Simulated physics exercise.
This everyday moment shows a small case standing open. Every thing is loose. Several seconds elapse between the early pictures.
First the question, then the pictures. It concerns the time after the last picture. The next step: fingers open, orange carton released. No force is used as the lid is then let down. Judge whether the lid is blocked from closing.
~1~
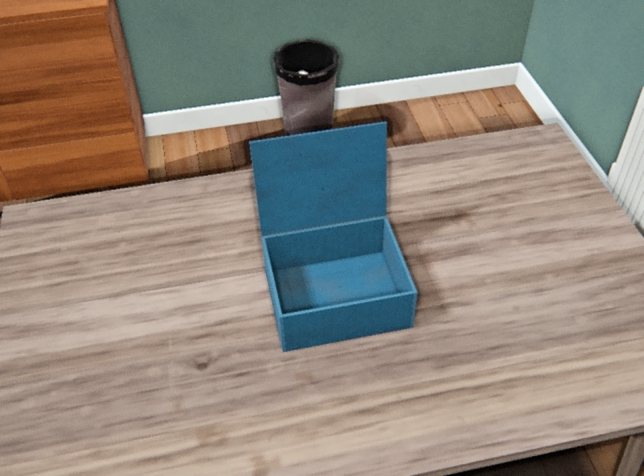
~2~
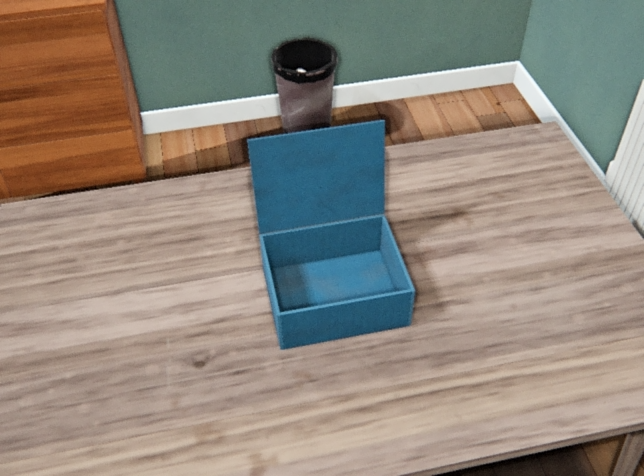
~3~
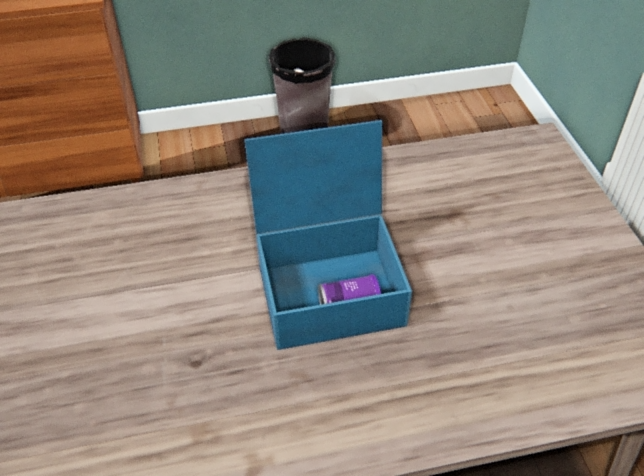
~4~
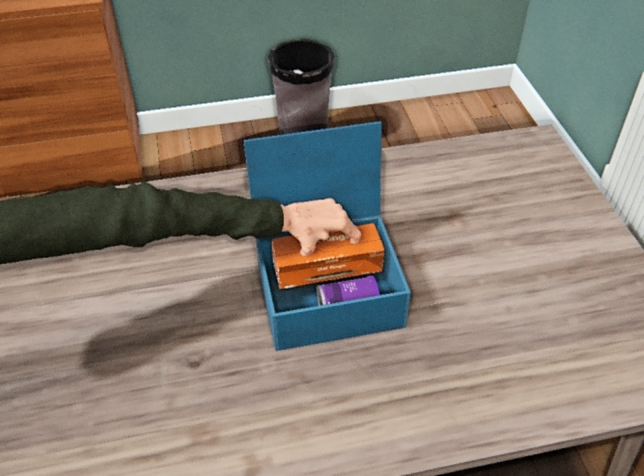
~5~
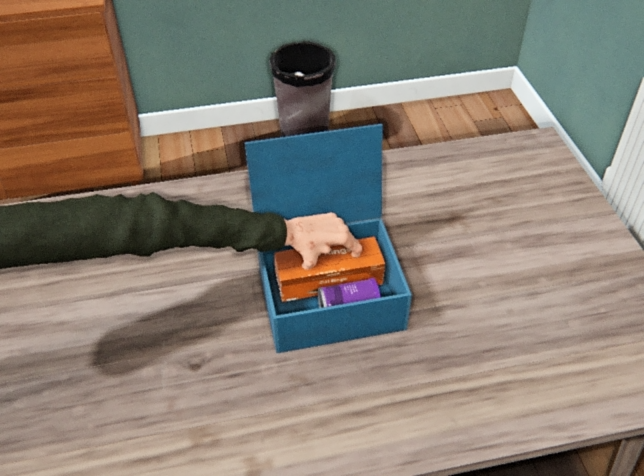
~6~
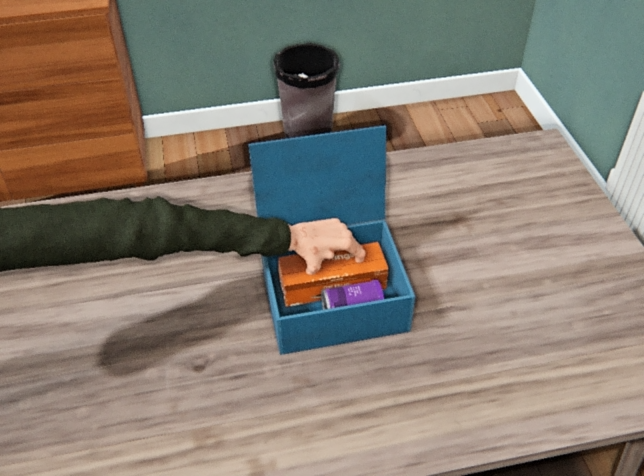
Yep, the box gets its lid on.
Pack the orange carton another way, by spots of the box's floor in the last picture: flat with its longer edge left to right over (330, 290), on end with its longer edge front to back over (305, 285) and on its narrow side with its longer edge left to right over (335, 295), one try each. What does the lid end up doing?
Try 1: Lid goes down; try 2: Lid stays raised; try 3: Lid goes down.
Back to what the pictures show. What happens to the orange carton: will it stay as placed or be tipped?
Well, it stays just as set.
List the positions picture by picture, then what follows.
The last thing is not in view yet, in the first frame.
The last thing is not in view yet, in the second frame.
The last thing is not in view yet, in the third frame.
Still above its spot; orange carton (328, 255), in the fourth frame.
Still above its spot; orange carton (329, 269), in the fifth frame.
In place under the hand; orange carton (333, 274), in the sixth frame.
Then, 1.20 s after the last picture, lid 81° above the rim.
Then, 1.70 s after the last picture, lid 48° above the rim.
Then, 2.10 s after the last picture, lid 13° above the rim.
At rest, lid shut; both in place. Seen from the same camera at the end, orange carton near (333, 274).
